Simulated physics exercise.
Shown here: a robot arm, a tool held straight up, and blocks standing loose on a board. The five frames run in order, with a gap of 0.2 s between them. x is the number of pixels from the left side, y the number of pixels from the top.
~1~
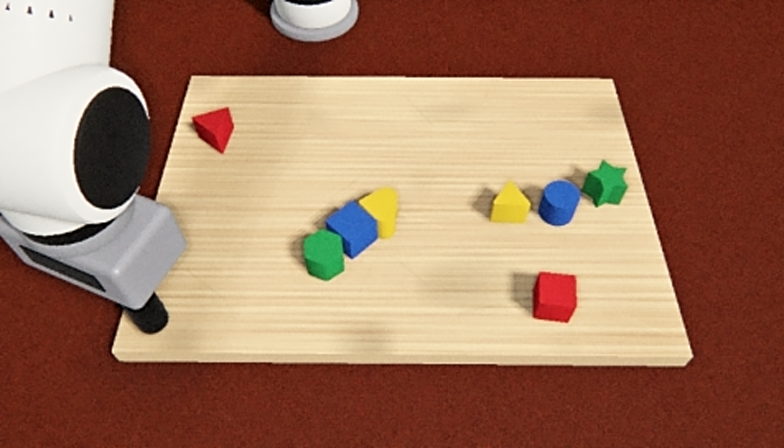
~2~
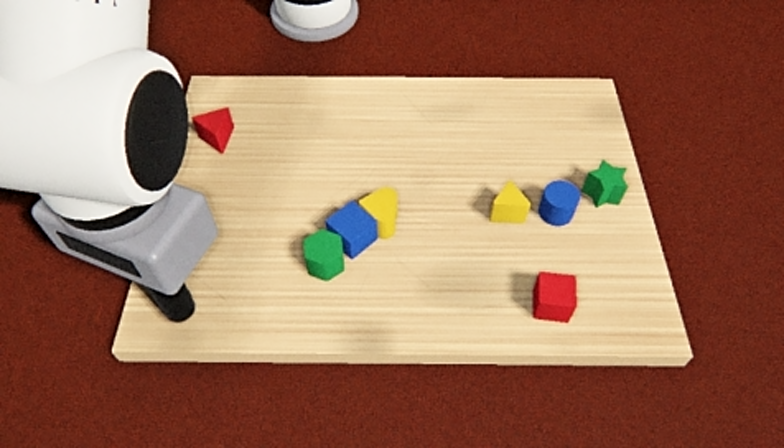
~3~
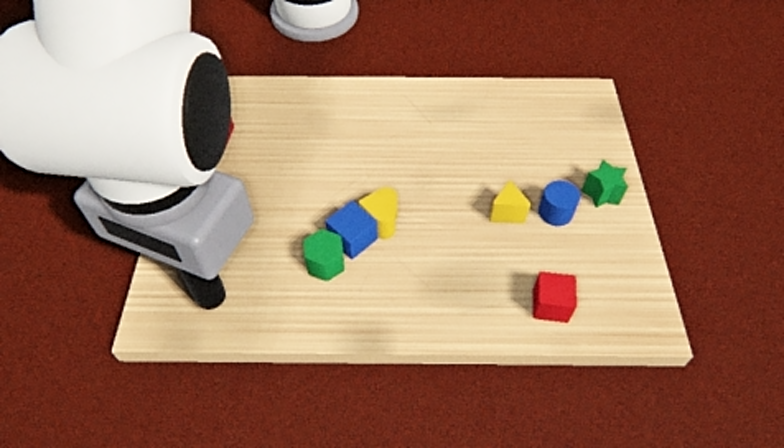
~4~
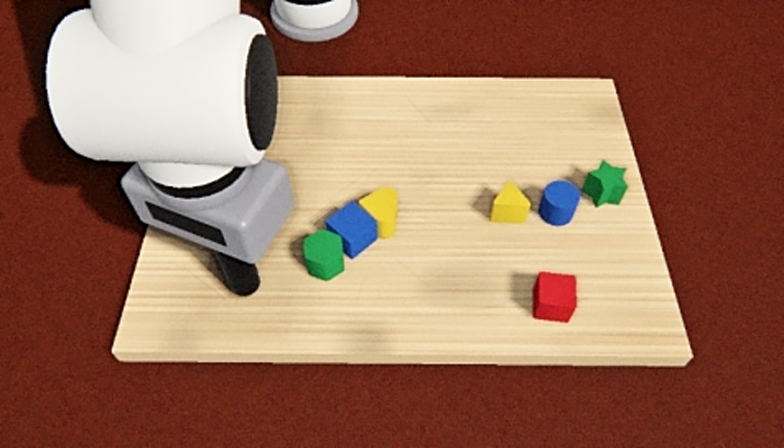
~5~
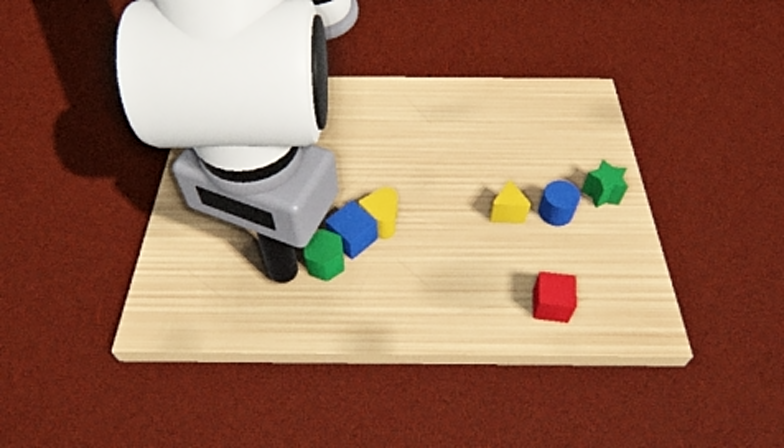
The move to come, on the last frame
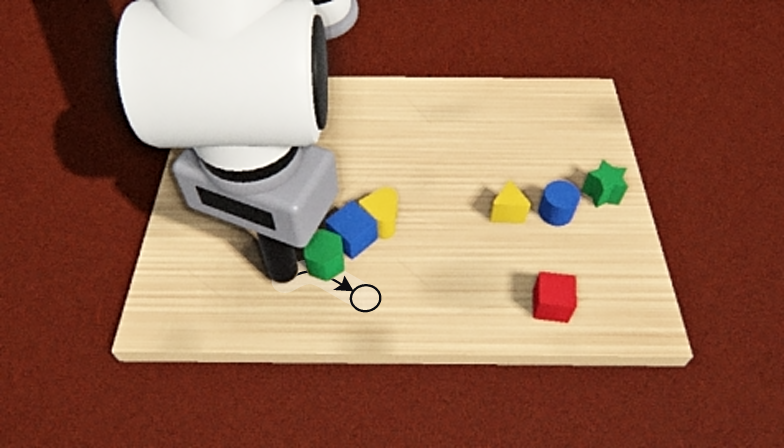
On a wooden board scattered with small colored blocks, a robot arm moved its black upright tool steadily rightward and slightly away from the near edge, up close beside the green block, while the blocks stayed still.
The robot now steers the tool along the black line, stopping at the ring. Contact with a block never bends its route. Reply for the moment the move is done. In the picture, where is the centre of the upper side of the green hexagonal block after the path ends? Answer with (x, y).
It is going to be at (369, 248).
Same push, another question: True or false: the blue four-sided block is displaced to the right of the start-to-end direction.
That claim is false.
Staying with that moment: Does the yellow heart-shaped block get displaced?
Yes - that is the case.
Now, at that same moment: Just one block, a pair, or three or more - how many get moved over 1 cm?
Displaced: Three or more.
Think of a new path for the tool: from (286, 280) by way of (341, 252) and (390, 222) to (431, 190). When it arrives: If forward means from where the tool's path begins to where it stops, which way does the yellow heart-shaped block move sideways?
Heads left.
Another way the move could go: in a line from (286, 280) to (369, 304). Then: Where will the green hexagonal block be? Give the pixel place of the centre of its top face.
Around pixel (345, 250).
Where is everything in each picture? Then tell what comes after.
The first frame shows lower end of the tool at (154, 321), tops of blocks, green hexagonal block at (323, 246), blue four-sided block at (351, 221), yellow heart-shaped block at (381, 203).
The second frame shows tool at (181, 310), blocks as before.
The third frame shows tool at (211, 297), blocks as before.
The fourth frame shows tool at (246, 285), blocks as before.
The fifth frame shows tool at (284, 272), green hexagonal block at (323, 246), blue four-sided block at (351, 221), yellow heart-shaped block at (381, 203).
The drawn path runs from (286, 280) through (315, 272) and (340, 284) to (366, 298).
The first path, step by step. Halfway along, tool at (327, 269); green hexagonal block at (356, 246), turned 25° anticlockwise; blue four-sided block at (371, 214), turned 15° anticlockwise; yellow heart-shaped block at (392, 193), turned 20° anticlockwise.
At the end, tool at (365, 290); green hexagonal block at (369, 248), turned 50° anticlockwise; blue four-sided block at (373, 214), turned 20° anticlockwise; yellow heart-shaped block at (393, 192), turned 25° anticlockwise.
